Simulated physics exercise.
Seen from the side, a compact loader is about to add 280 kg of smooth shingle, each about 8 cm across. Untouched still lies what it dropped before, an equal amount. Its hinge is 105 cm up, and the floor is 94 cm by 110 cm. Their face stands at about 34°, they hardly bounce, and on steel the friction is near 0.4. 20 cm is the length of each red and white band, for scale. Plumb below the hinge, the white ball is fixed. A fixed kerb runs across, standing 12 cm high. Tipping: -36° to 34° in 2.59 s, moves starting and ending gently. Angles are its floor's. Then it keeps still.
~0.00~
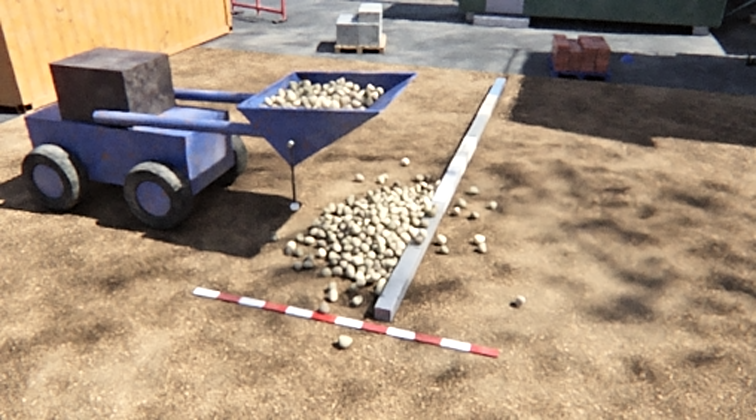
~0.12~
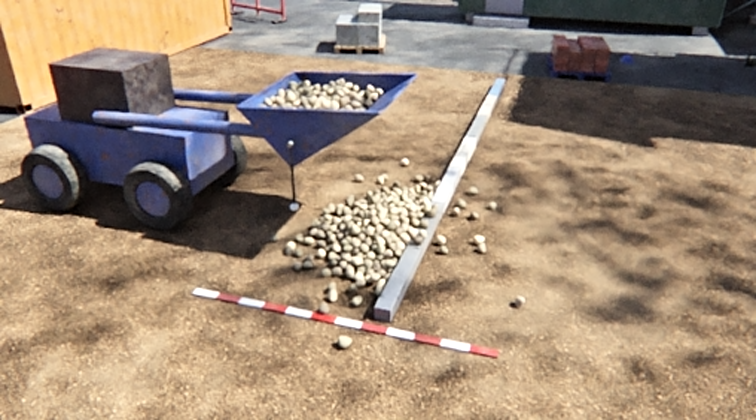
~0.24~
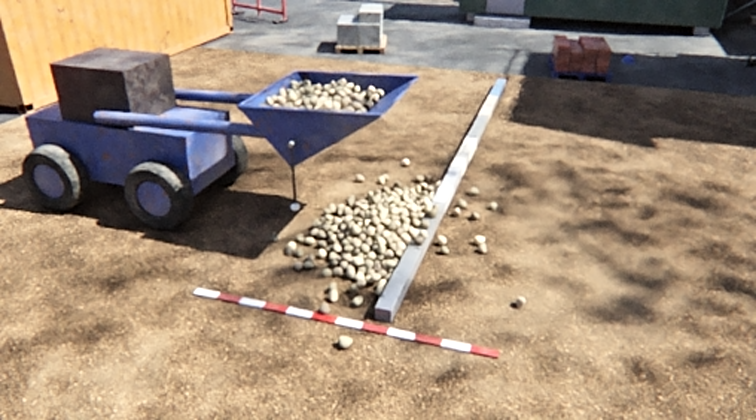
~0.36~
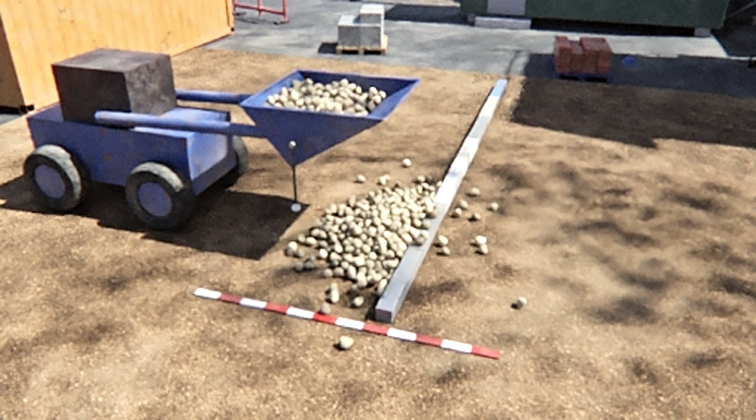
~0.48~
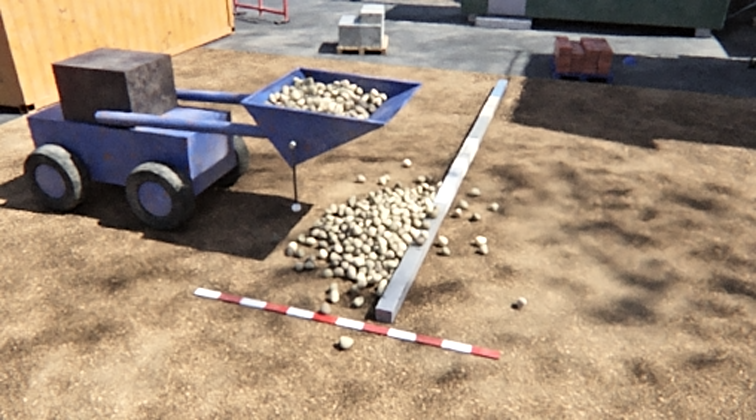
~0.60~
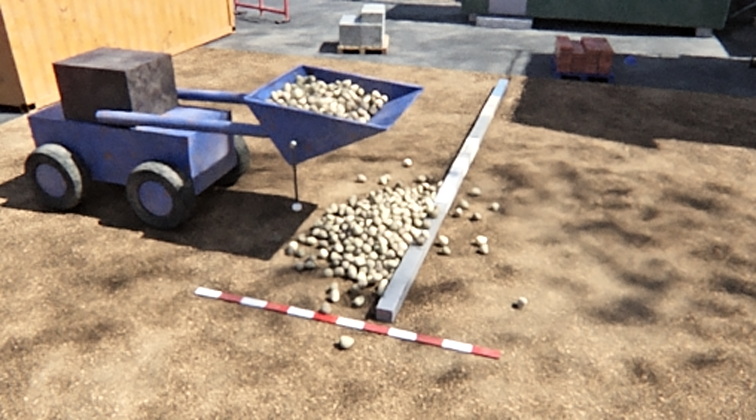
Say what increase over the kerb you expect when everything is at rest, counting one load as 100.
Some 57 per cent is added.
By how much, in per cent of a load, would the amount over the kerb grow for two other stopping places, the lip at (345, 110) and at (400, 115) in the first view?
Roughly 10 and 85 per cent, in that order.
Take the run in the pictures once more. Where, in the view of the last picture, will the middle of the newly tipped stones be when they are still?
The middle lies near (437, 233) in the last picture.
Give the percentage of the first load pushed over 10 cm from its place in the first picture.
Roughly 5 percent.
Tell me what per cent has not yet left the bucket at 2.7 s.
It holds some 20 percent.
After 1.9 s the floor is at 23°; in per cent of one load, 97 in the bucket, 100 on this side of the kerb, 2 over the kerb; the foremost stones are at (479, 230).
After 2.7 s the floor is at 34°; in per cent of one load, 19 in the bucket, 154 on this side of the kerb, 27 over the kerb; the foremost stones are at (498, 269).
After 3.0 s the floor is at 34°; in per cent of one load, 0 in the bucket, 152 on this side of the kerb, 48 over the kerb; the foremost stones are at (524, 283).
After 5.7 s the floor is at 34°; in per cent of one load, 0 in the bucket, 141 on this side of the kerb, 59 over the kerb; the foremost stones are at (540, 285). Net gain over the kerb, 57.
